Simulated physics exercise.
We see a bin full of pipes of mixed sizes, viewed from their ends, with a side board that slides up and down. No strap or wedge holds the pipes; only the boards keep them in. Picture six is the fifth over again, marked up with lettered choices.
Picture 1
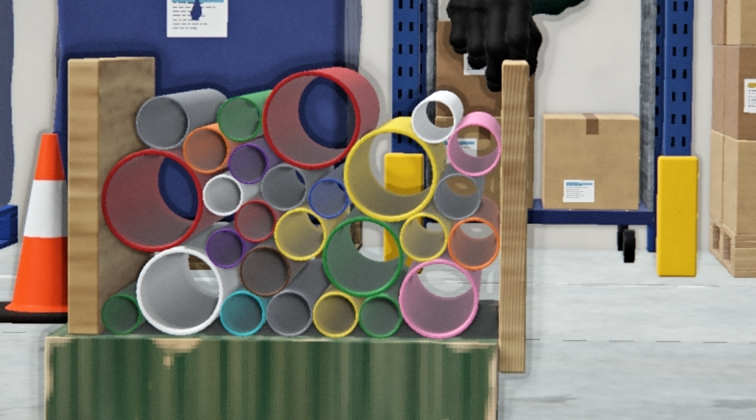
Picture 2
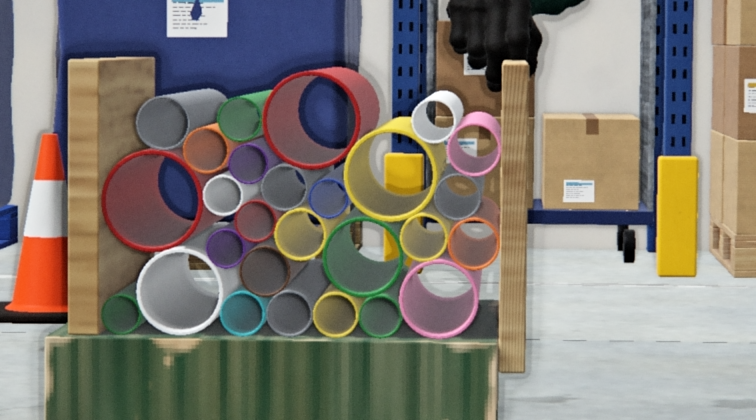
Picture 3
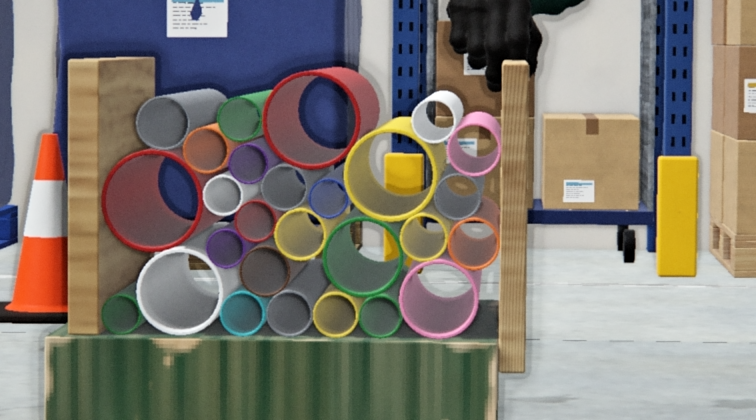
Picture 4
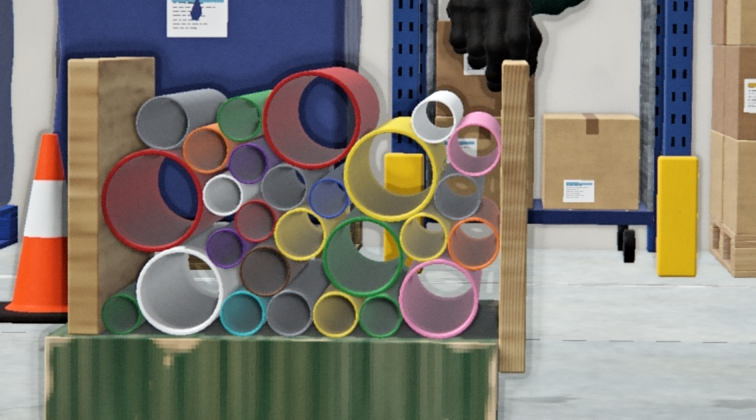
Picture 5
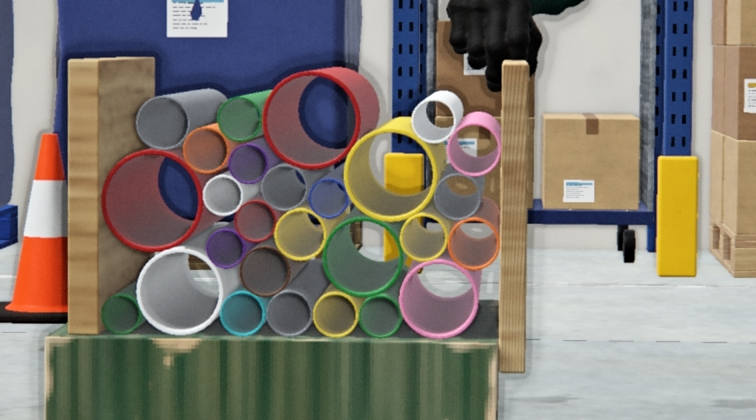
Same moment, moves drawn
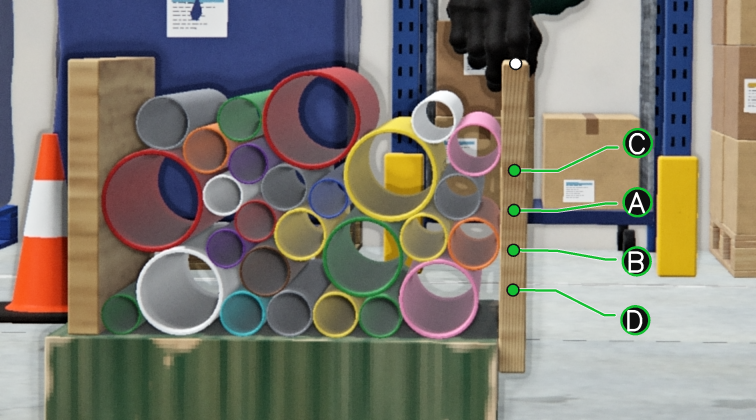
In a warehouse, colourful pipes of mixed sizes sit stacked between wooden boards, all motionless.
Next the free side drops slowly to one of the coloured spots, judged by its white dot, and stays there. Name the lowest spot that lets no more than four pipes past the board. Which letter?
The last mark within the limit is B.
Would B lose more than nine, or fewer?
At B, fewer than nine.
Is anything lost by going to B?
Yes.
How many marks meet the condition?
Three of the four.
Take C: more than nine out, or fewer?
At C, fewer than nine.
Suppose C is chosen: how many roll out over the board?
The count is none.
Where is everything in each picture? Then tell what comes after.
A green pipe (240, 120); side board (513, 203), in the first frame.
A green pipe (380, 317), in the second frame.
An orange pipe (474, 244); a yellow pipe (391, 175), in the third frame.
A pink pipe (475, 150); a green pipe (240, 120), in the fourth frame.
Side board (513, 203); a green pipe (380, 317), in the fifth frame.
On the copy, A at (514, 210); B at (513, 250); C at (514, 170); D at (513, 290); the white dot at (515, 64).
On B. First, top of the board (501, 150).
Then, top of the board (500, 247).
Finally, top of the board (500, 249), two out over the board.
By contrast, A two out over the board; C none out over the board; D more than four out over the board.
